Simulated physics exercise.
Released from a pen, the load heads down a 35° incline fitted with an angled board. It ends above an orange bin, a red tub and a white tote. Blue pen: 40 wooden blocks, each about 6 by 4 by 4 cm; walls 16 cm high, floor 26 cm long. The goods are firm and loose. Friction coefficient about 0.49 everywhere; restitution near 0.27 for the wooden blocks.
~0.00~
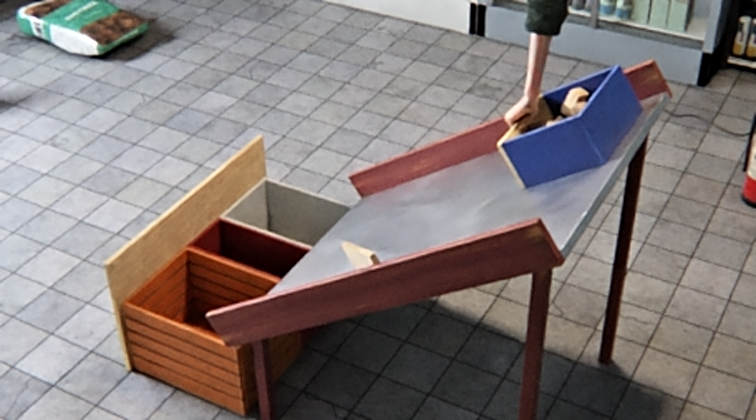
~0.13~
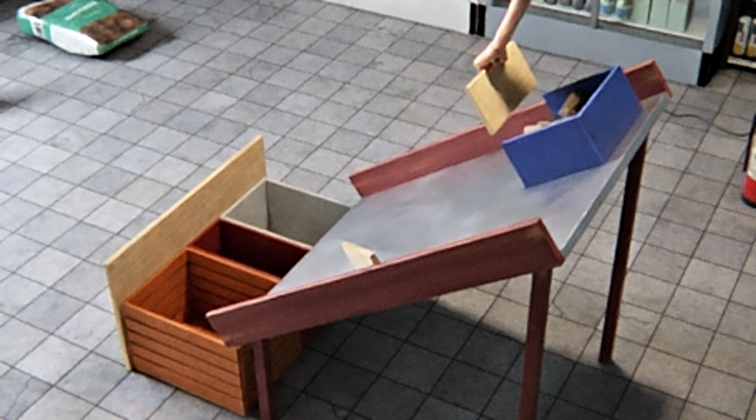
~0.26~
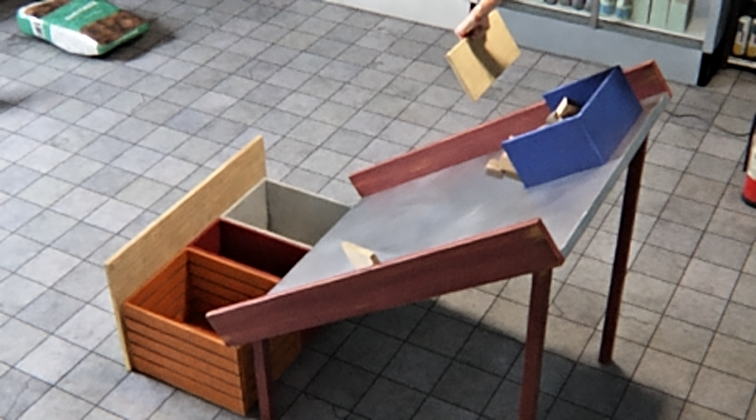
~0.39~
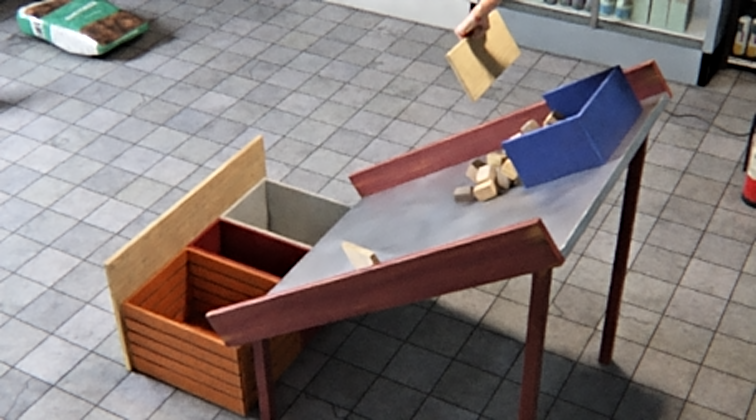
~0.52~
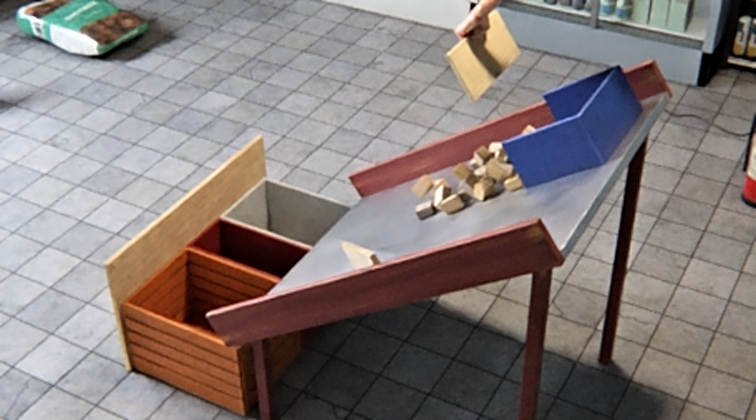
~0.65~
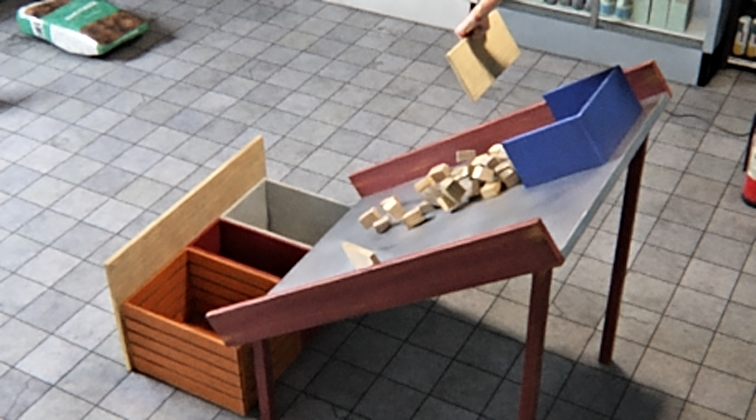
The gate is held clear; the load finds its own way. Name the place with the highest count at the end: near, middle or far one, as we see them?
It is the white tote, the farthest one.
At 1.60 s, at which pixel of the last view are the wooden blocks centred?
At about (265, 266).
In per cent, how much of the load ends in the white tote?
Some 70 per cent of them.
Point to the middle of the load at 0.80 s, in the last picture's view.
At about (428, 196).
After 0.80 s, 39 on the slope and 1 in the air.
After 0.99 s, 2 in the red tub, 5 in the white tote, 32 on the slope and 1 in the air.
After 1.26 s, 8 in the red tub, 17 in the white tote, 12 on the slope and 3 in the air.
Final count (at 1.60 s), 13 in the red tub and 27 in the white tote.
